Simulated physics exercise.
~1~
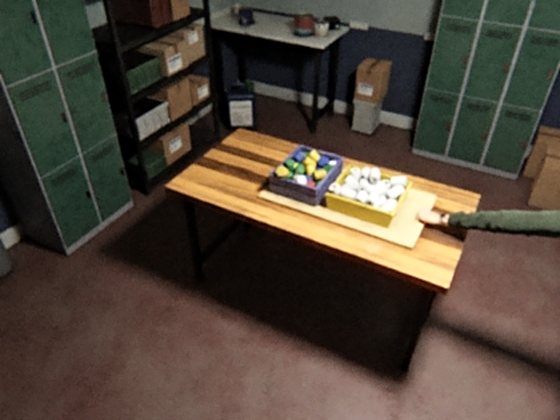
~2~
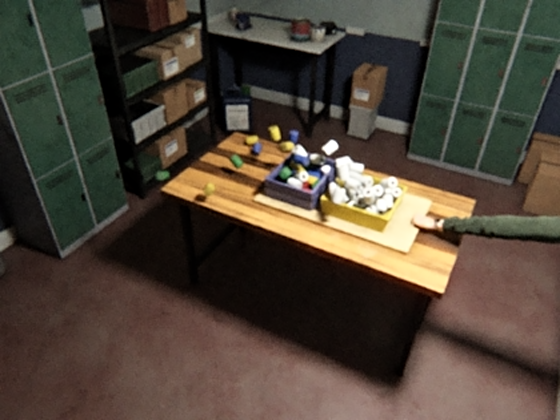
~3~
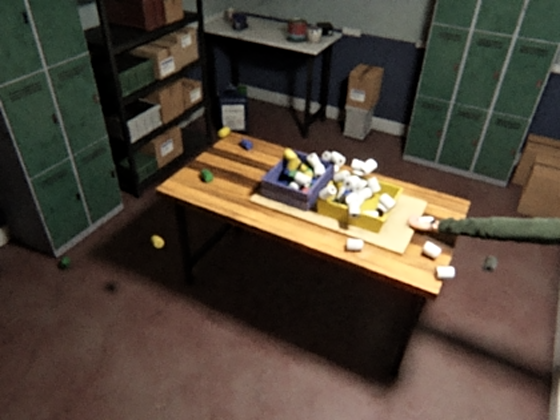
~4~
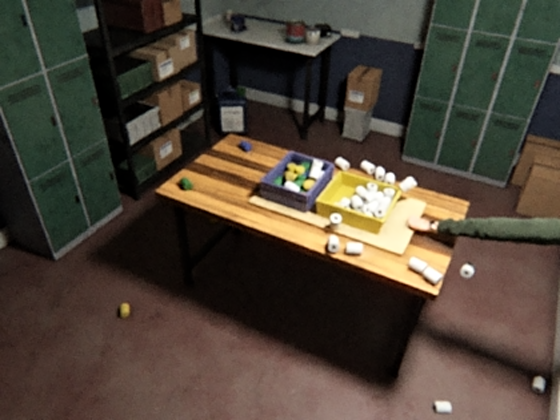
A hand in a green sleeve, reaching in from the right, shakes a board holding a blue box of colourful jars and a yellow box of white paper rolls. The board lies on a striped wooden table in a room with green lockers and shelves, seen from above by a slightly swaying camera. First, jars fly out to the left while rolls heap up and lift. Then rolls spill over the yellow box's sides, and jars drop to the reddish floor. Finally, both boxes remain partly filled, with rolls scattered across the table and floor and a yellow jar lying at lower left.
